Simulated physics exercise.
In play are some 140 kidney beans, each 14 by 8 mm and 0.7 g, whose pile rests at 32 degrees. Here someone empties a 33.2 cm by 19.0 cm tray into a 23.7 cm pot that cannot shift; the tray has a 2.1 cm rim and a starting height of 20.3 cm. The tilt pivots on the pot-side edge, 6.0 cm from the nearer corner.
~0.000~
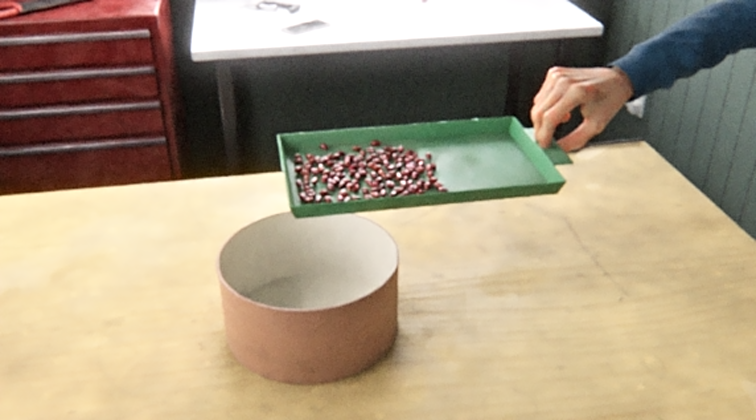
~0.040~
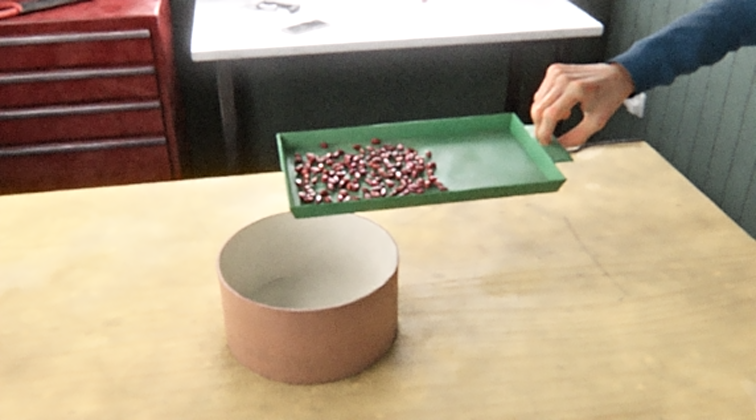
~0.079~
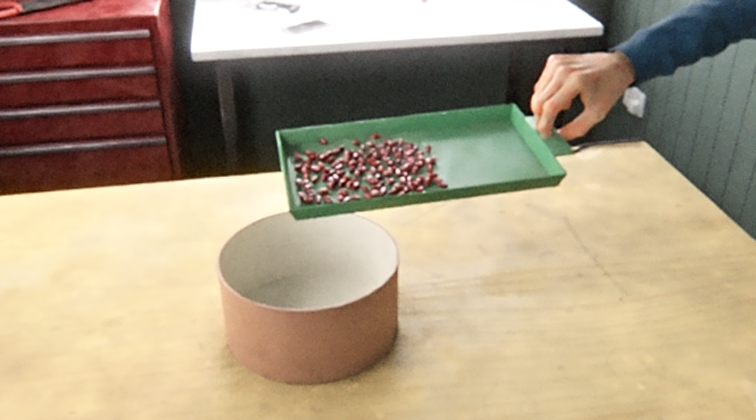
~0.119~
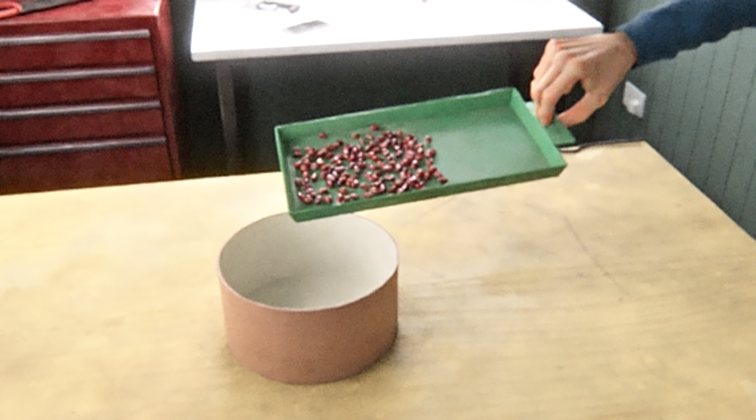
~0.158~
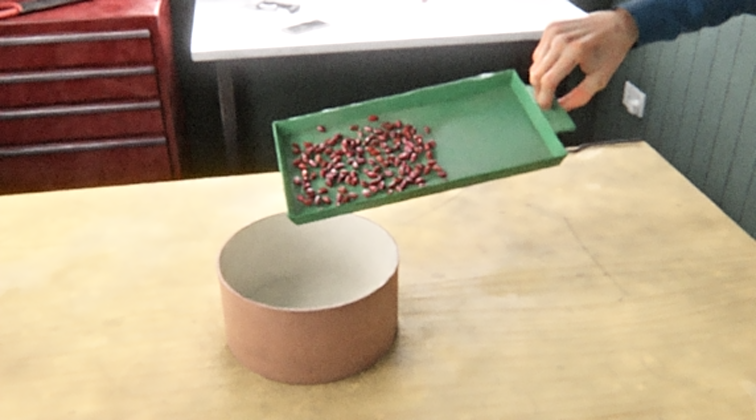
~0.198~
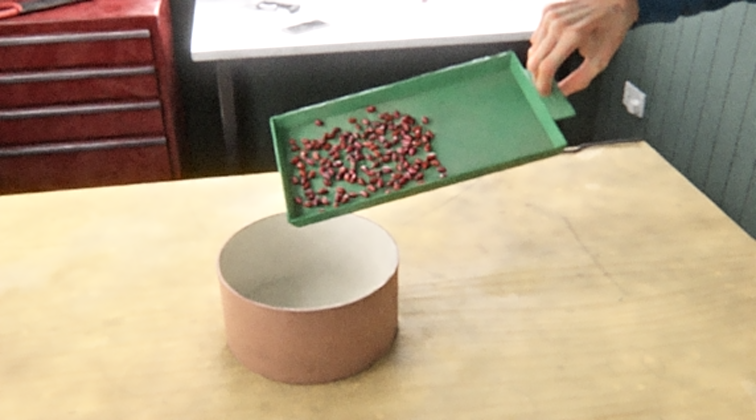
Hand raising the right end of a green tray of dark red beans, tilting it leftward above a round terracotta-coloured pot.
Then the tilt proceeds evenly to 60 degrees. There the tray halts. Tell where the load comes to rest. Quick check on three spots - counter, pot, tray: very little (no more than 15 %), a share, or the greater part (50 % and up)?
Counter - very little; pot - the greater part; left on the tray - a share.
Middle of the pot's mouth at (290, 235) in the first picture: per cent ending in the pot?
It would come to around 30 percent.
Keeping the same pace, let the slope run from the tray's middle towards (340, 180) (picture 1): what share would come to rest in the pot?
Roughly 30 percent of them.
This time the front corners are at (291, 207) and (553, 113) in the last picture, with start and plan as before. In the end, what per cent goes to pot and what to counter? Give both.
That works out as pot 30 and counter 5.
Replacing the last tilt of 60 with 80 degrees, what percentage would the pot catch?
Roughly 95 %.
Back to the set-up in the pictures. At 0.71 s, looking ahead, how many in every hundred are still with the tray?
Roughly 60 percent of the load, I'd say.
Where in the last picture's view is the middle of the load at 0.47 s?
Estimated centre of load: Around (329, 182).
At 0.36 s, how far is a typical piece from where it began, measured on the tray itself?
Roughly 2 cm.
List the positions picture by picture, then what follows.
The first picture shows tray tilt 0 degrees, front corners at (295, 203) and (559, 179); middle of the pieces at (363, 174); pot at (308, 254).
The second picture shows tray tilt 1 degrees, front corners at (295, 204) and (559, 177); middle of the pieces at (363, 173).
The third picture shows tray tilt 4 degrees, front corners at (295, 206) and (560, 171), lowest corner left front; middle of the pieces at (363, 170).
The fourth picture shows tray tilt 8 degrees, front corners at (294, 209) and (560, 162), lowest corner left front; middle of the pieces at (363, 166).
The fifth picture shows tray tilt 13 degrees, front corners at (294, 212) and (560, 152), lowest corner left front; middle of the pieces at (362, 161).
The sixth picture shows tray tilt 19 degrees, front corners at (294, 216) and (559, 142), lowest corner left front; middle of the pieces at (360, 157); pot at (308, 254). Its pace works out near 140 degrees a second.
After 0.36 s, tilt 41 degrees; the tray holds 100 %, the pot 0 %.
After 0.47 s, tilt 56 degrees; the tray holds 100 %, the pot 0 %.
After 0.71 s, tilt 60 degrees; the tray holds 60 %, the pot 25 %.
In the end, at 1.9 s, counter 0 %, pot 60 %, tray 40 %.
